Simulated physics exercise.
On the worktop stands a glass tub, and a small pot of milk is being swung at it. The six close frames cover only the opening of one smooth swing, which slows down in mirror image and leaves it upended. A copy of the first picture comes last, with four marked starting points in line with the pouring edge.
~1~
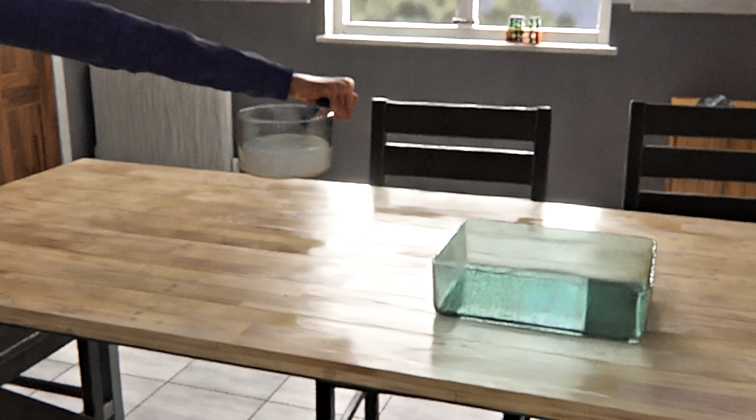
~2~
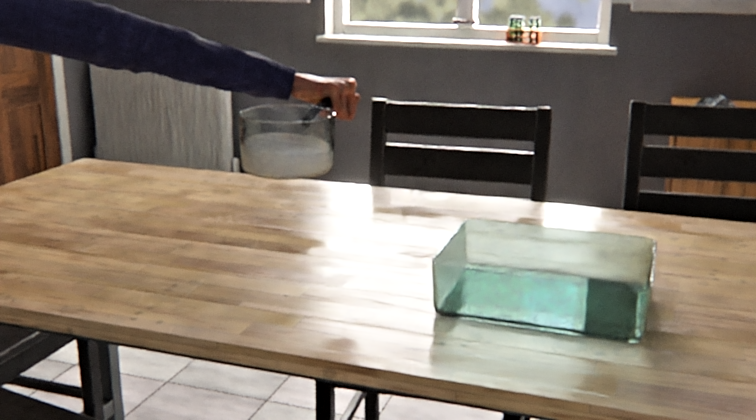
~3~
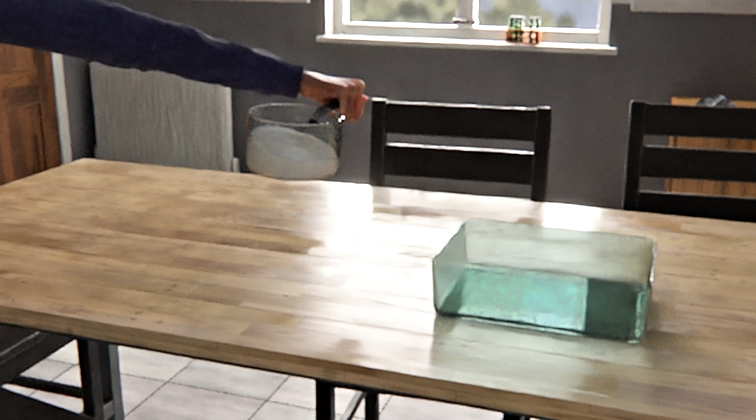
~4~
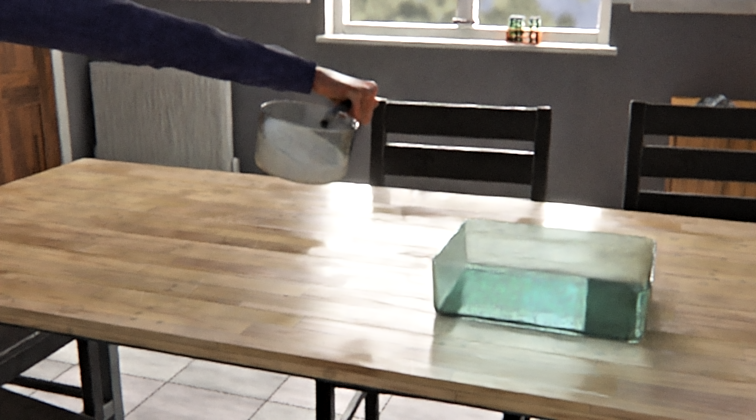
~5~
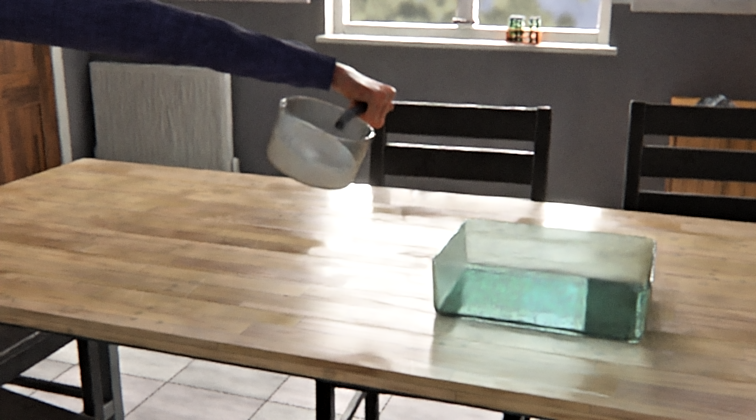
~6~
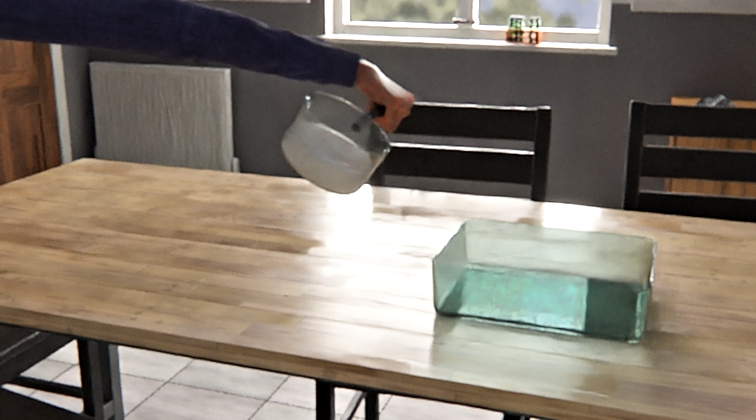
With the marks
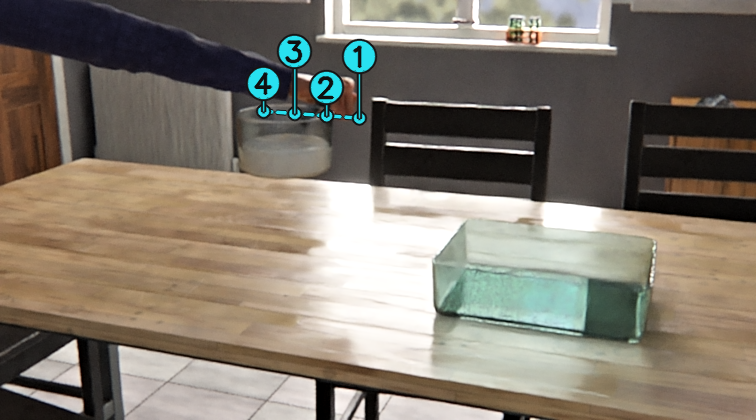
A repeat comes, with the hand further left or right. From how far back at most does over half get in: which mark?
Spot 3 just does it.
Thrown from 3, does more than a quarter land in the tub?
Yes.
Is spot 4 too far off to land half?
Yes, it does.
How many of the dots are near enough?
Three.
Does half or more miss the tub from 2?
No.
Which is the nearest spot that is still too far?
The answer is 4.
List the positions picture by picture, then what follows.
In the first frame, upright, lip at (327, 115); tub from (433, 311) to (644, 341); nothing has left yet.
In the second frame, upright, lip at (330, 116); nothing has left yet.
In the third frame, tipped about 5°, lip at (338, 120); nothing has left yet.
In the fourth frame, tipped about 12°, lip at (352, 127); nothing has left yet.
In the fifth frame, tipped about 22°, lip at (369, 138); nothing has left yet.
In the sixth frame, tipped about 34°, lip at (386, 150); nothing has left yet.
In cyan, 1 at (359, 118); 2 at (326, 115); 3 at (294, 113); 4 at (263, 111).
For spot 1, about 63 % lands in the tub, 4 % falls short and 33 % goes beside or beyond.
For spot 2, about 73 % lands in the tub, 6 % falls short and 22 % goes beside or beyond.
For spot 3, about 64 % lands in the tub, 17 % falls short and 18 % goes beside or beyond.
For spot 4, about 21 % lands in the tub, 73 % falls short and 5 % goes beside or beyond.
